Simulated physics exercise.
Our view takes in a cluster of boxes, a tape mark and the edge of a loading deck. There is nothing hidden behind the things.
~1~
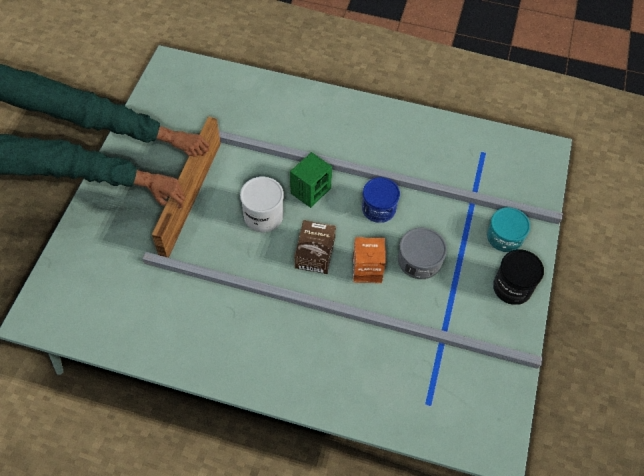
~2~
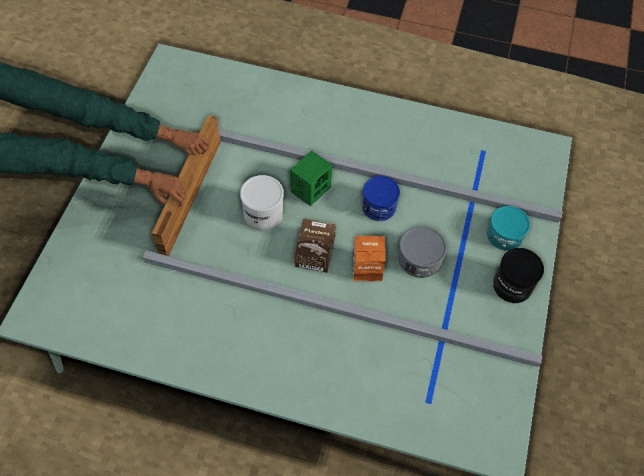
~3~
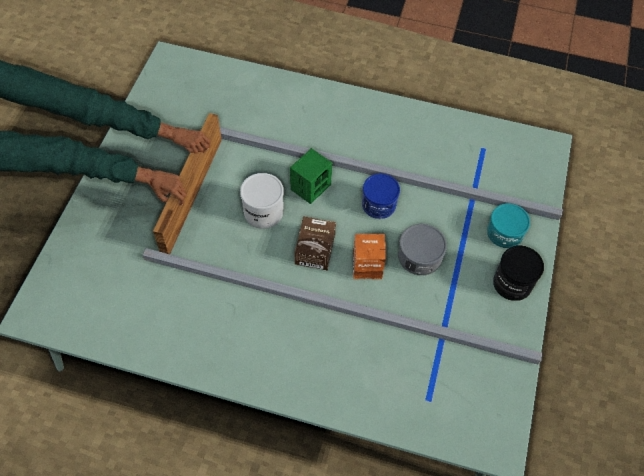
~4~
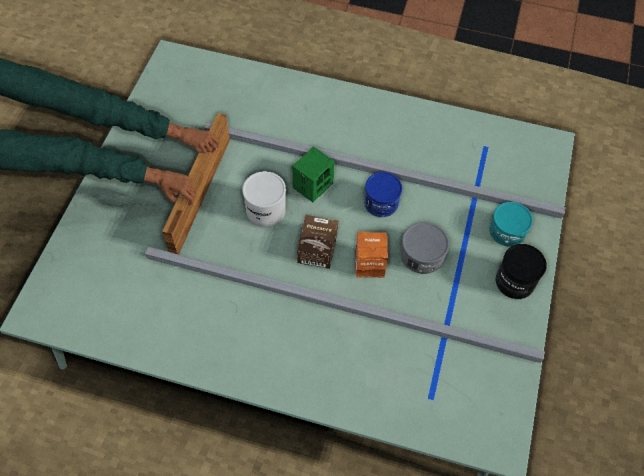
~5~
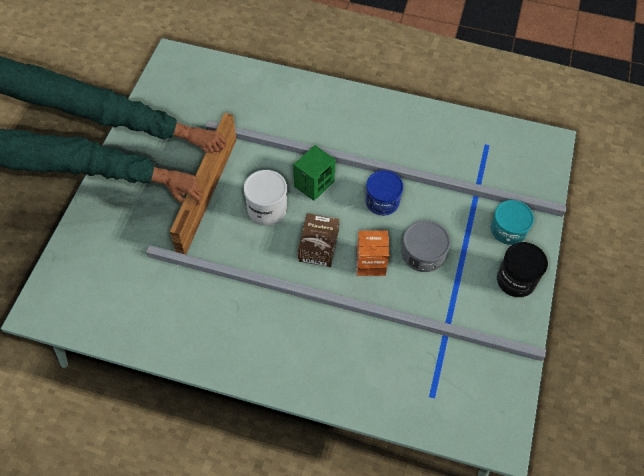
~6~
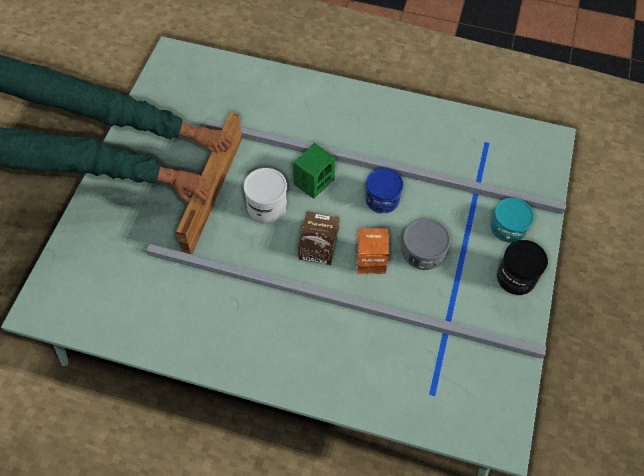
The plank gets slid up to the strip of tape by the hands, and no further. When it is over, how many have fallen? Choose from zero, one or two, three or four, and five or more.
When it is over, one or two have fallen.
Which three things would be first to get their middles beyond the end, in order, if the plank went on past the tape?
That would be the black pail, followed by the turquoise pail and then the grey pail.
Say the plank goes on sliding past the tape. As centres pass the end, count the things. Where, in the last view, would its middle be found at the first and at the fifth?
First around (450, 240), then around (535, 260).
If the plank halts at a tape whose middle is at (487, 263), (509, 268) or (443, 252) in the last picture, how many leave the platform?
In order, the counts are 2, 4 and 0.
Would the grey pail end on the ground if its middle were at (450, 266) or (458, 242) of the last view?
Taking them in order, it remains on top and then remains on top.
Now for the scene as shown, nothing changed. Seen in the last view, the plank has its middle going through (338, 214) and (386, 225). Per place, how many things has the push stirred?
That makes 5 at the first spot and 6 at the second.
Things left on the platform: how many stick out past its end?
Counting them gives 1.
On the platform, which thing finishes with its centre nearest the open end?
The turquoise pail winds up nearest.
Soon after, none off yet; black pail at rest near (521, 268); turquoise pail at rest near (512, 221); grey pail at rest near (425, 244).
Then, none off yet; black pail at rest near (521, 268); turquoise pail at rest near (512, 221); grey pail moved a little near (439, 249).
At rest, the number that fall off is one or two; fallen, black pail.
